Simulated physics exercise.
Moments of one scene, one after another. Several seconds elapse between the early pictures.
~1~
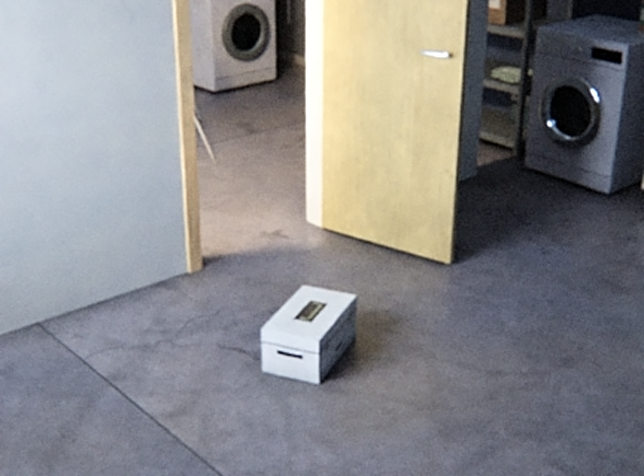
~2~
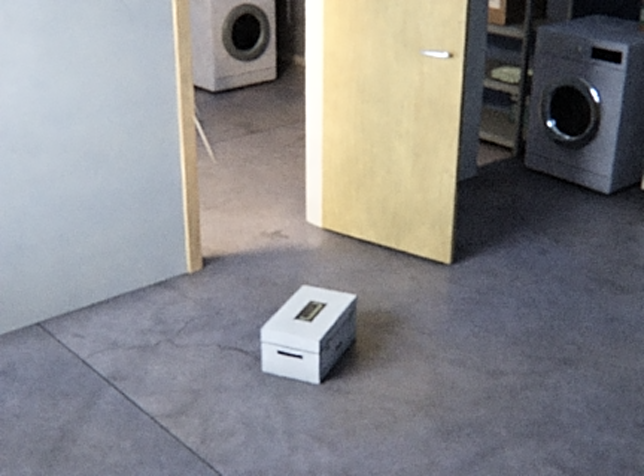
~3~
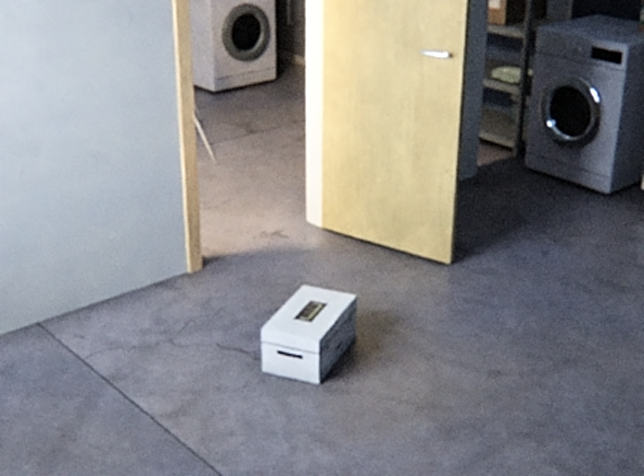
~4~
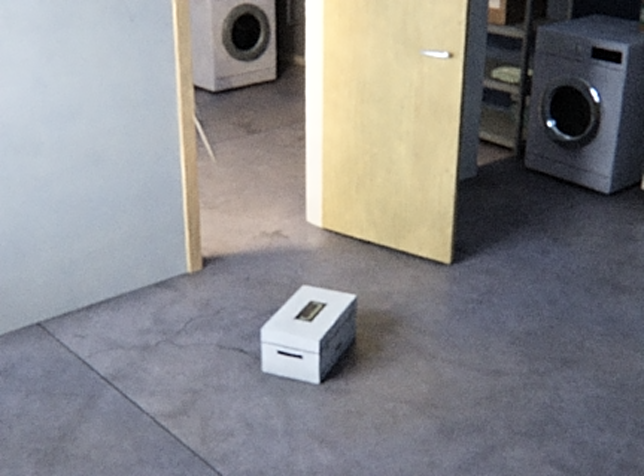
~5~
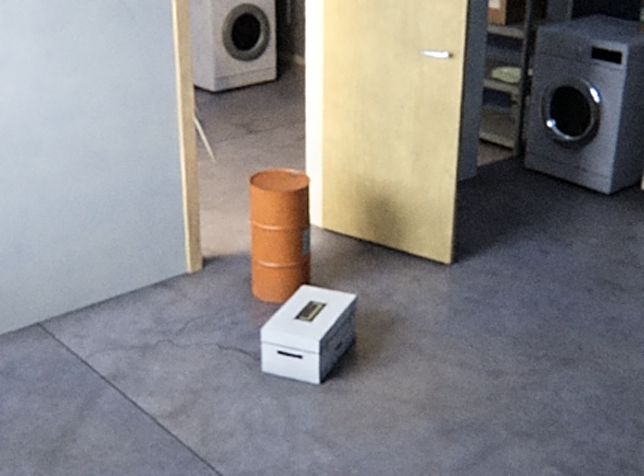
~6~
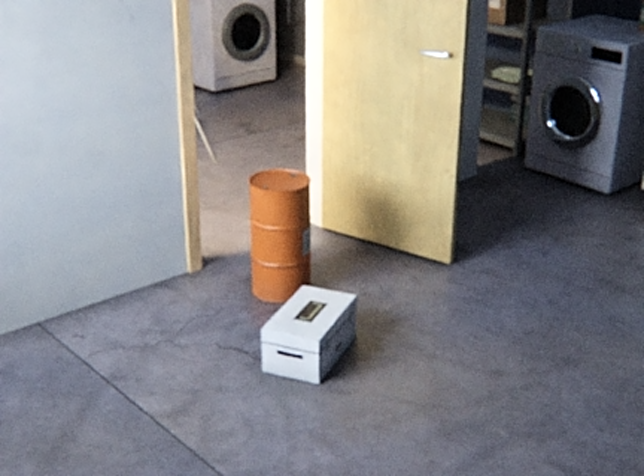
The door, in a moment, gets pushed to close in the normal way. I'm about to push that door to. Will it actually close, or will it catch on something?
It will catch before closing.
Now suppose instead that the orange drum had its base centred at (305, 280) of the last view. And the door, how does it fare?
Next, the door gets stuck partway.
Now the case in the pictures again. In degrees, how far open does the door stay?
Angle: About 40°.
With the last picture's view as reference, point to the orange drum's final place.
Close to (269, 235) in the last picture.
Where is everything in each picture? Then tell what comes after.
In the first frame, door wide open and still; white toolbox (311, 333).
In the second frame, door wide open and still; white toolbox (311, 333).
In the third frame, door wide open and still; white toolbox (311, 333).
In the fourth frame, door wide open and still; white toolbox (311, 333).
In the fifth frame, door wide open and still; white toolbox (311, 333).
In the sixth frame, door wide open and still; orange drum (281, 236); white toolbox (311, 333).
Then, 0.60 s after the last picture, door 92° open.
Then, 1.00 s after the last picture, door 74° open.
Then, 1.30 s after the last picture, door 60° open.
Then, 1.60 s after the last picture, door 45° open.
At rest, door 42° open; both in place. Seen from the same camera at the end, orange drum near (269, 235).
